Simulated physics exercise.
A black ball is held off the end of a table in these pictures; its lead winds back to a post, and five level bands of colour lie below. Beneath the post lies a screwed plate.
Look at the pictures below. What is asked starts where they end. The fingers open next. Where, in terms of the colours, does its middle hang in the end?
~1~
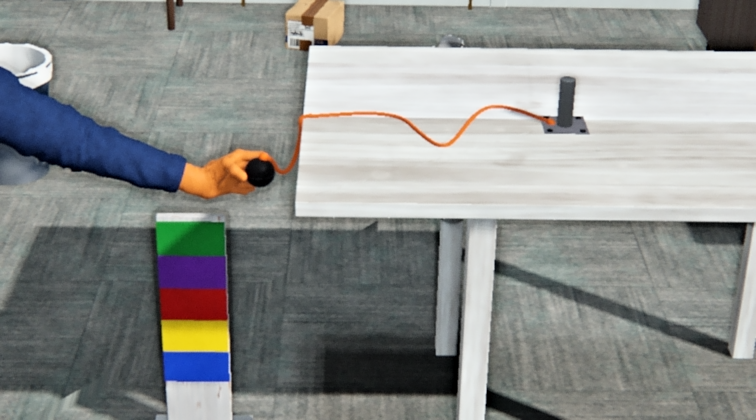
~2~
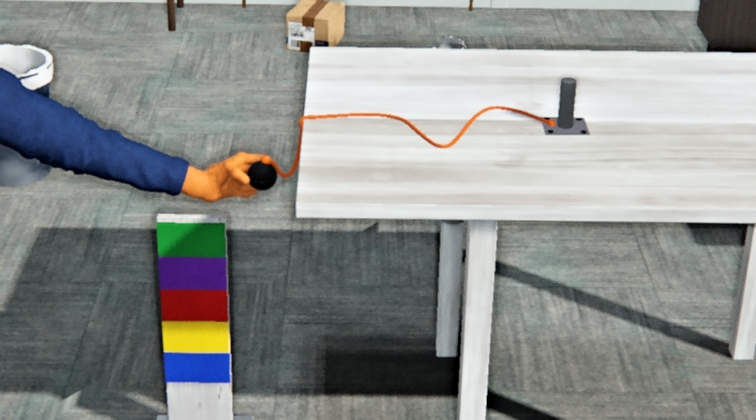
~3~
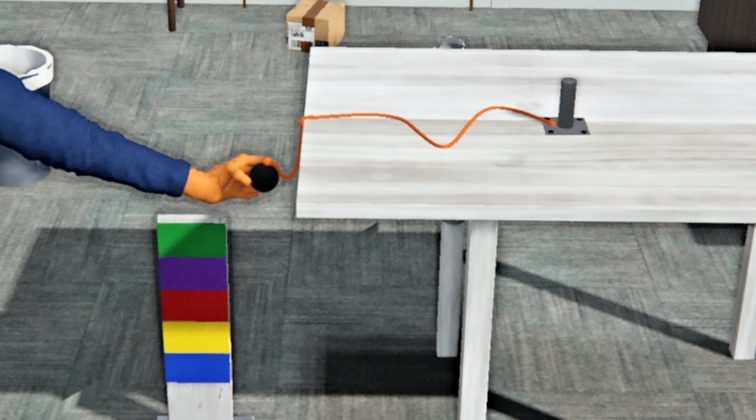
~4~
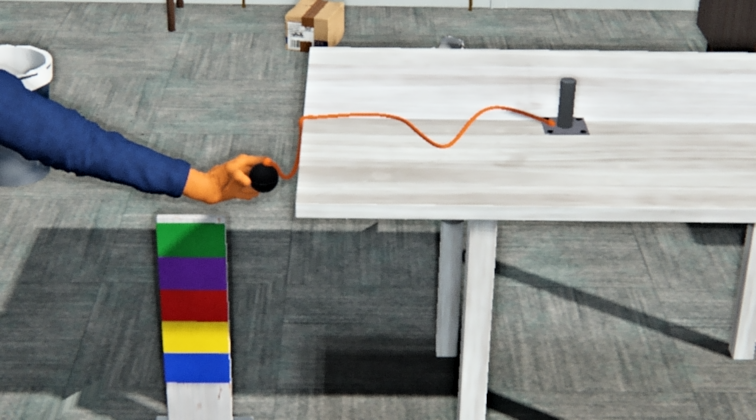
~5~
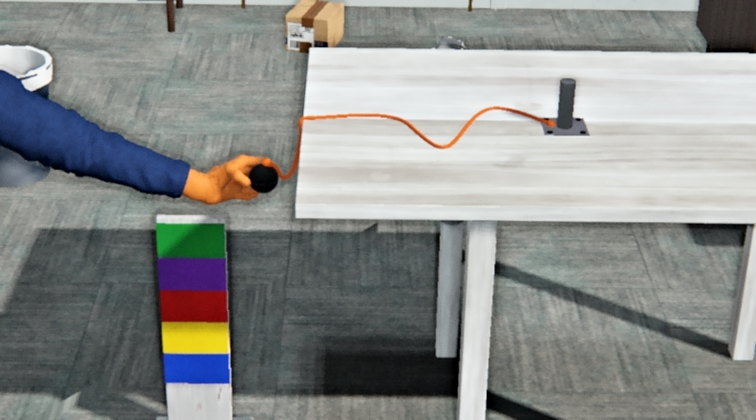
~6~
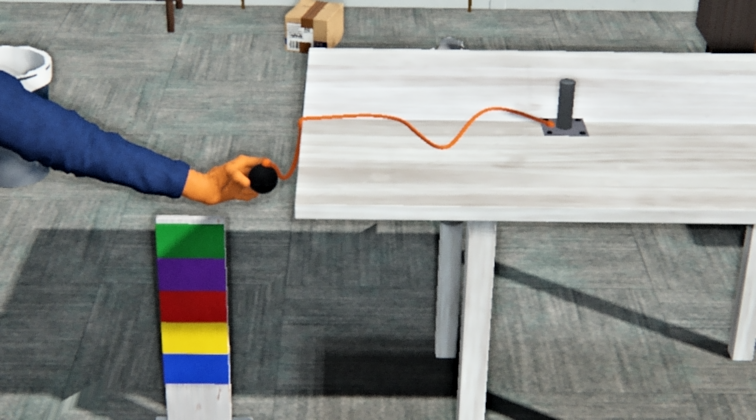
The yellow one.
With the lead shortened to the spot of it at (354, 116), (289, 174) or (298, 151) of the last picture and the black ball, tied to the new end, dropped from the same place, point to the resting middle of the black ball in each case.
Try by try: (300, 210), (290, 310) and (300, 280).
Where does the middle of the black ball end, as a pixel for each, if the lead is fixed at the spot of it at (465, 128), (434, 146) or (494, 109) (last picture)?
Roughly (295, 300), (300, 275) and (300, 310).
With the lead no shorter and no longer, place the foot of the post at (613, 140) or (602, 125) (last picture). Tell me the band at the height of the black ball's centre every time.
Try one - red; try two - red.
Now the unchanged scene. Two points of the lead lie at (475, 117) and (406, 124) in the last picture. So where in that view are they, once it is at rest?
Result - first point (449, 126), second point (301, 137).
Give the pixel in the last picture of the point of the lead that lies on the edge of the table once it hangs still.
(409, 126).
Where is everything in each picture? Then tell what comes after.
Black ball (260, 172); green (191, 240); purple (192, 273); red (194, 305); yellow (195, 337); blue (197, 368), in the first picture.
Black ball (262, 175); lead through (522, 113) (468, 125) (429, 141) (376, 115) (303, 127), in the second picture.
Black ball (264, 177), in the third picture.
Black ball (264, 178); lead through (521, 113) (468, 125) (429, 141) (376, 115) (302, 127), in the fourth picture.
Black ball (264, 178), in the fifth picture.
Black ball (263, 179); lead through (521, 114) (467, 126) (428, 142) (375, 116) (302, 128), in the sixth picture.
Early on, ball near (273, 332); level with yellow.
Midway, ball near (331, 331); level with yellow.
Near the end, ball near (290, 330); level with yellow.
Finally, ball near (305, 332); level with yellow. The lead holds its middle at yellow.
